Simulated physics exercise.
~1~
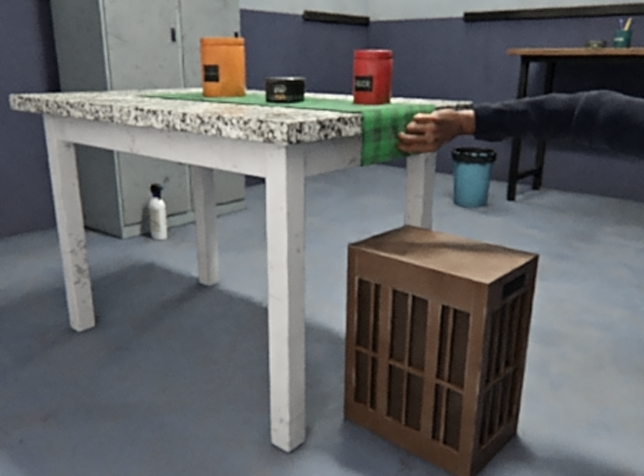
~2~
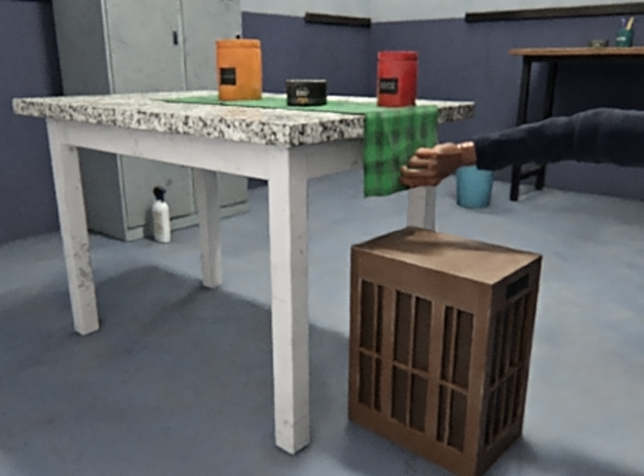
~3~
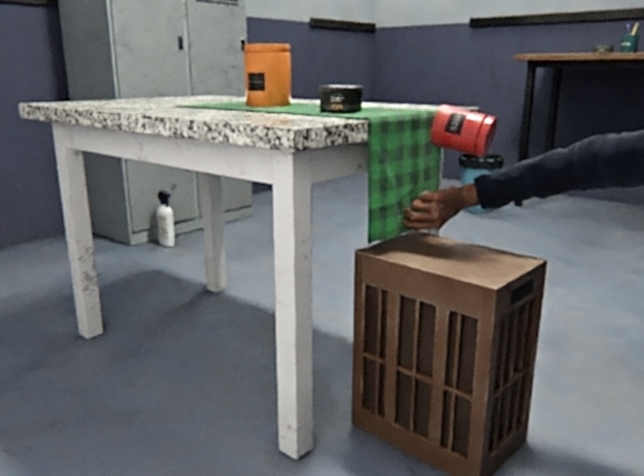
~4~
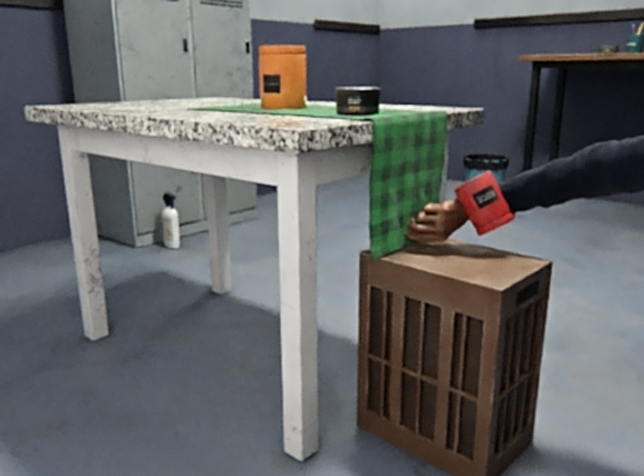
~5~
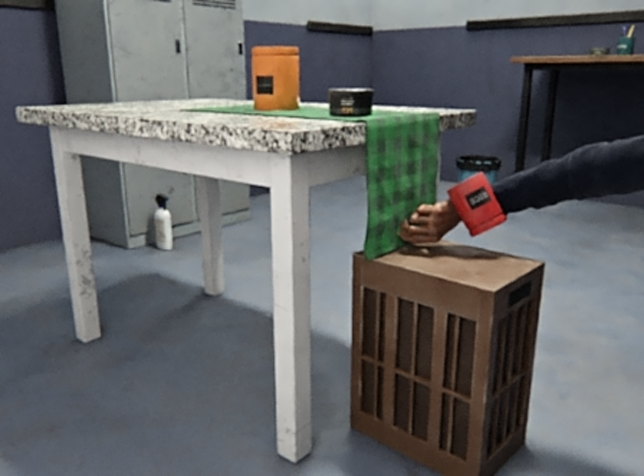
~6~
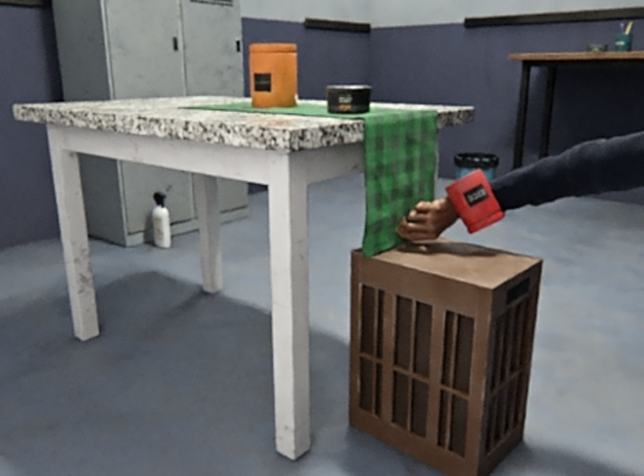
A green checked cloth hangs over the right end of a speckled white-legged table, held by a dark-sleeved hand, in a grey-floored room seen from a slightly swaying camera. An orange canister, a small black tub and a red jar stand along it, with a brown crate below. The hand draws the cloth downward, and all three containers ride to the right. The red jar tips over the edge and falls towards the forearm. The cloth's hem reaches the crate, and the jar ends upside down by the wrist, while the tub and upright canister stay on the table.
